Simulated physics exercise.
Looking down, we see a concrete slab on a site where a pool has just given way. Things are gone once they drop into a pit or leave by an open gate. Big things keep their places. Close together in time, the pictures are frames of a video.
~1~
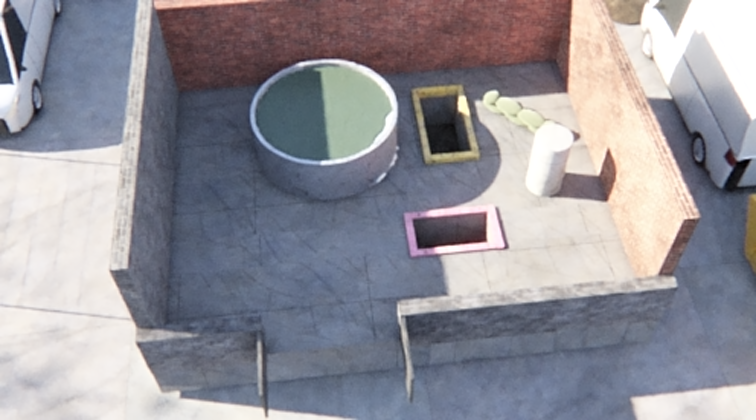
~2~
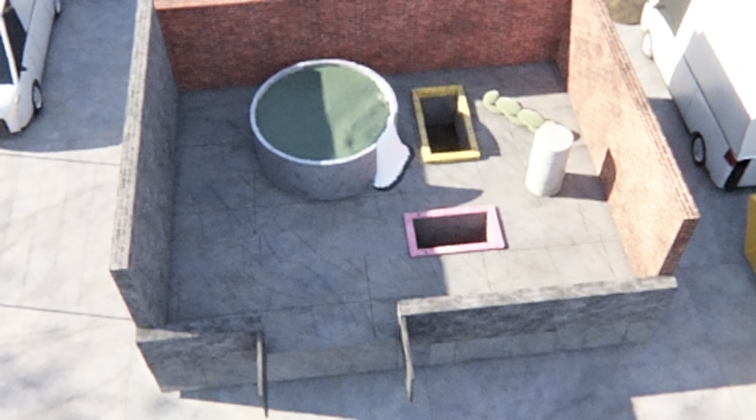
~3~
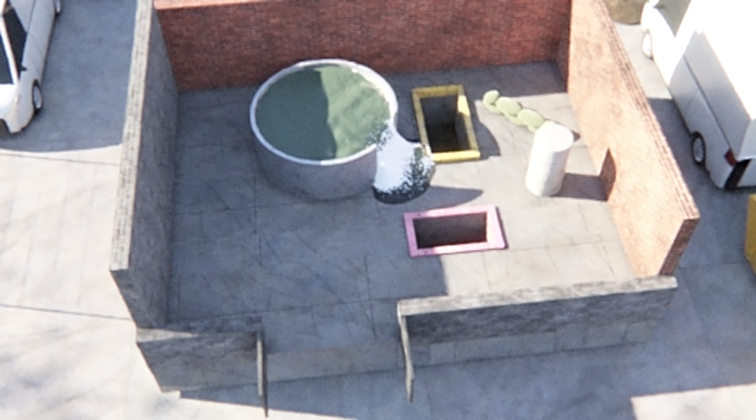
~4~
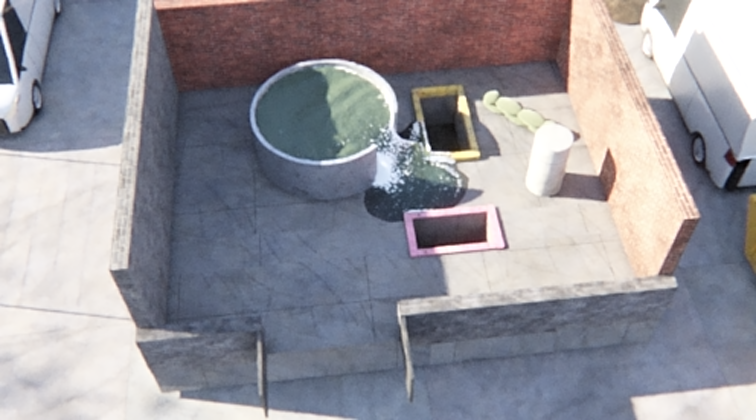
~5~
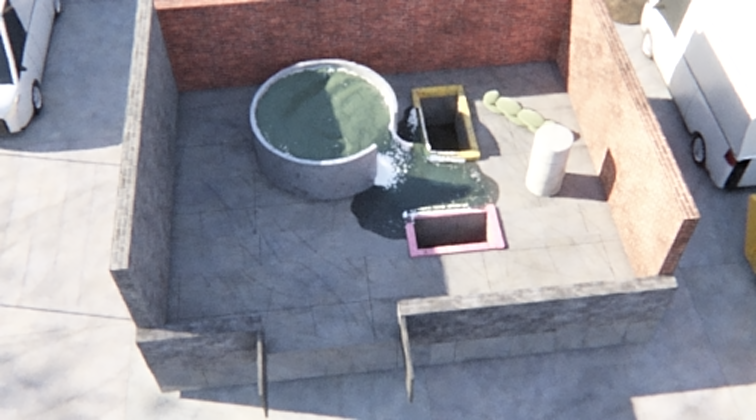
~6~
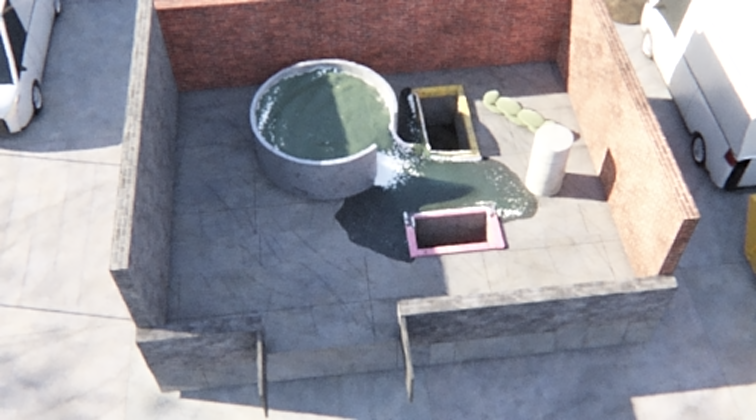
On a walled concrete slab, a round pool of green water stands whole and still, then water bursts from its right side, spreading across the floor around the yellow-framed and pink-framed pits and reaching the white cylinder.
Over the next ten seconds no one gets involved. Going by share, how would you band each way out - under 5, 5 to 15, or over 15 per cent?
In the end the gate is left holding a tiny amount - below five per cent; the yellow pit is left holding a modest amount - five to fifteen per cent; the pink pit is left holding a hefty amount - past fifteen per cent.
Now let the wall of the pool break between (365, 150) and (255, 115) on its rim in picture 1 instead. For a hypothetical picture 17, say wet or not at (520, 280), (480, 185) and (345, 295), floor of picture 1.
So the first one is drenched, the next left untouched, and the last drenched.
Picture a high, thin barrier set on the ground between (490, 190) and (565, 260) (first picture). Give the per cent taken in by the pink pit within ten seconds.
Share for the pink pit - 35 percent.
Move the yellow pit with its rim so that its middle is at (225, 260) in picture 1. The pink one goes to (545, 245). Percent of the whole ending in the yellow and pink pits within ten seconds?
Estimated shares - yellow: 0 %; pink: 35 %.
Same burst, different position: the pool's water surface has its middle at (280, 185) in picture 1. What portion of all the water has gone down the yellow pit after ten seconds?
Yellow: About 2 %.
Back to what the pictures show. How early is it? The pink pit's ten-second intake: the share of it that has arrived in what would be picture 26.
Some 60 in a hundred.
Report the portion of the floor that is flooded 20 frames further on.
Estimate: Some 45 in a hundred.
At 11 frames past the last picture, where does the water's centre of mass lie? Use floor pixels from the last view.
Close to (377, 162).
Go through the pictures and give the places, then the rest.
The first picture shows the pool at (324, 112) is whole and still.
In the second picture, the front is at (385, 188), out from the gap at (388, 153).
In the third picture, water pours out at (388, 154) and has run to (397, 200).
In the fourth picture, water pours out at (388, 155) and has run to (459, 194).
In the fifth picture, the front is at (492, 202), out from the gap at (388, 155).
In the sixth picture, the front is at (531, 213), out from the gap at (388, 154).
A moment on, water covers 25 % of the floor; the gate 0 %, the yellow pit 3 %, the pink pit 5 %.
Next, water covers 30 % of the floor; the gate 0 %, the yellow pit 6 %, the pink pit 11 %.
Then, water covers 45 % of the floor; the gate 1 %, the yellow pit 8 %, the pink pit 16 %.
Later, water covers 75 % of the floor; the gate 1 %, the yellow pit 10 %, the pink pit 23 %.
In the end, water covers 90 % of the floor; the gate 3 %, the yellow pit 11 %, the pink pit 28 %.
